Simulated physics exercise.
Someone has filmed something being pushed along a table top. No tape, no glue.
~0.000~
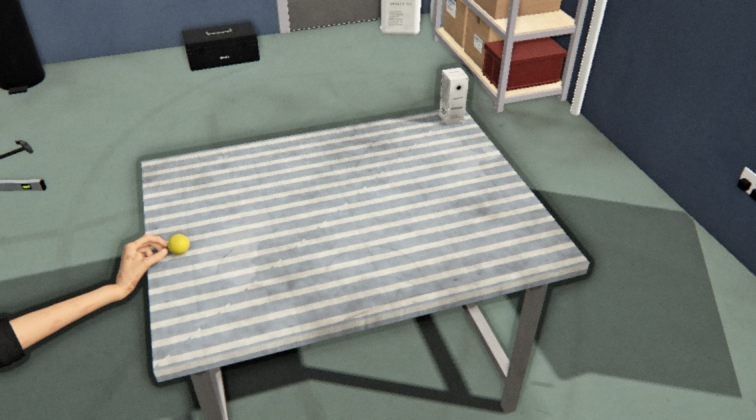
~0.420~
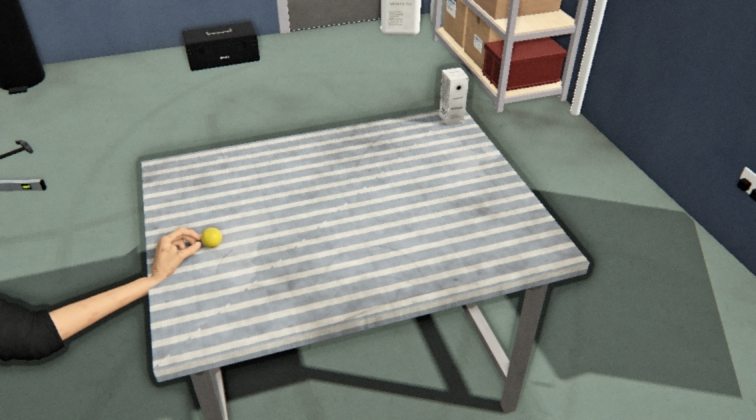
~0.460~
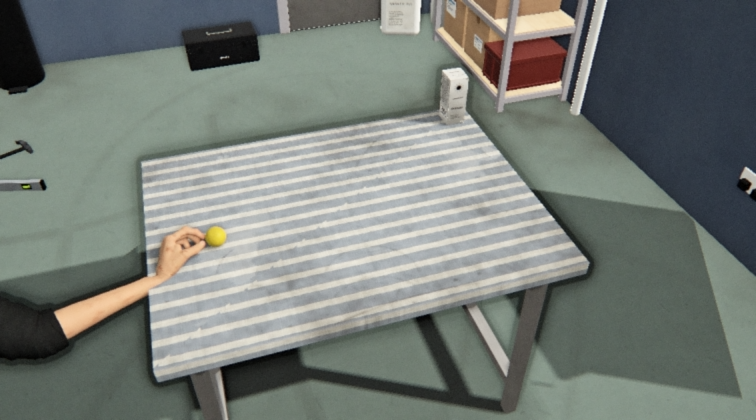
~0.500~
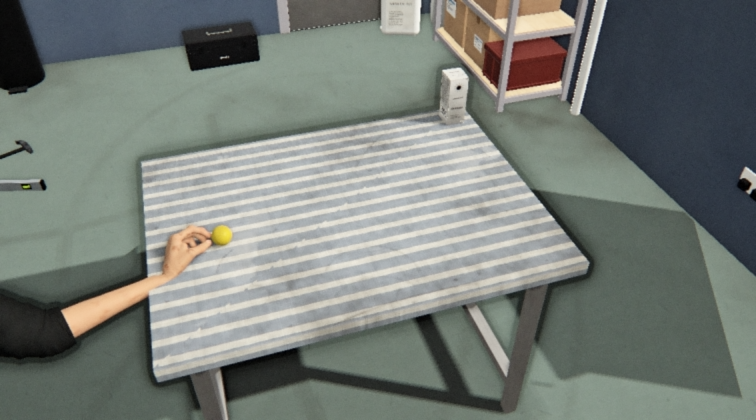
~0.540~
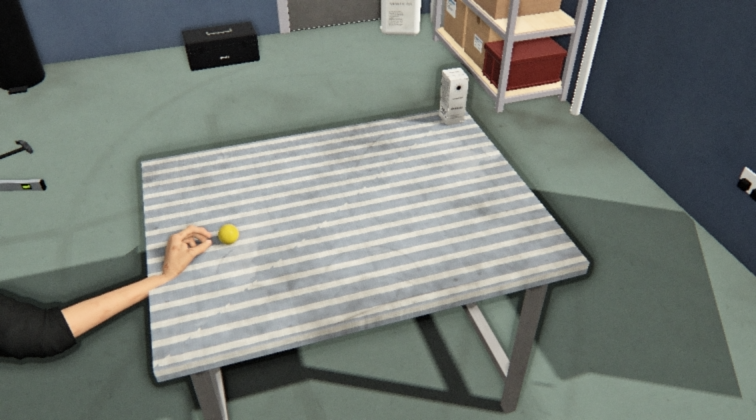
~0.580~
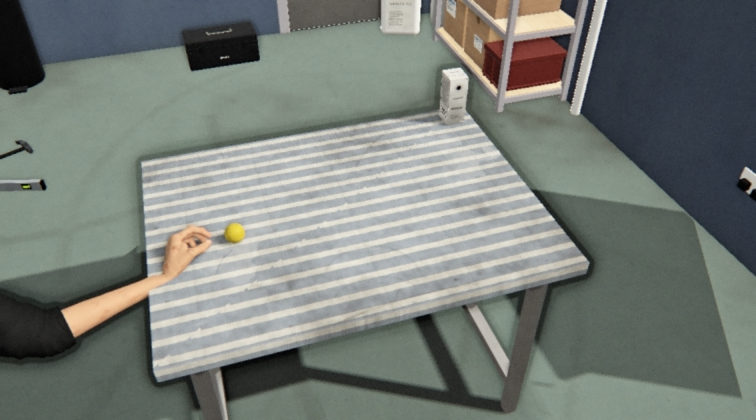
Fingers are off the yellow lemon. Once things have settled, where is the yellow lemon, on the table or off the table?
The yellow lemon remains on top.
After 0.68 s, yellow lemon shifted about its own width near (248, 230).
After 0.88 s, yellow lemon shifted well along near (268, 226).
In the end (1.6 s), moved from the start, yellow lemon. At the end, from the last picture's camera, yellow lemon near (281, 224).
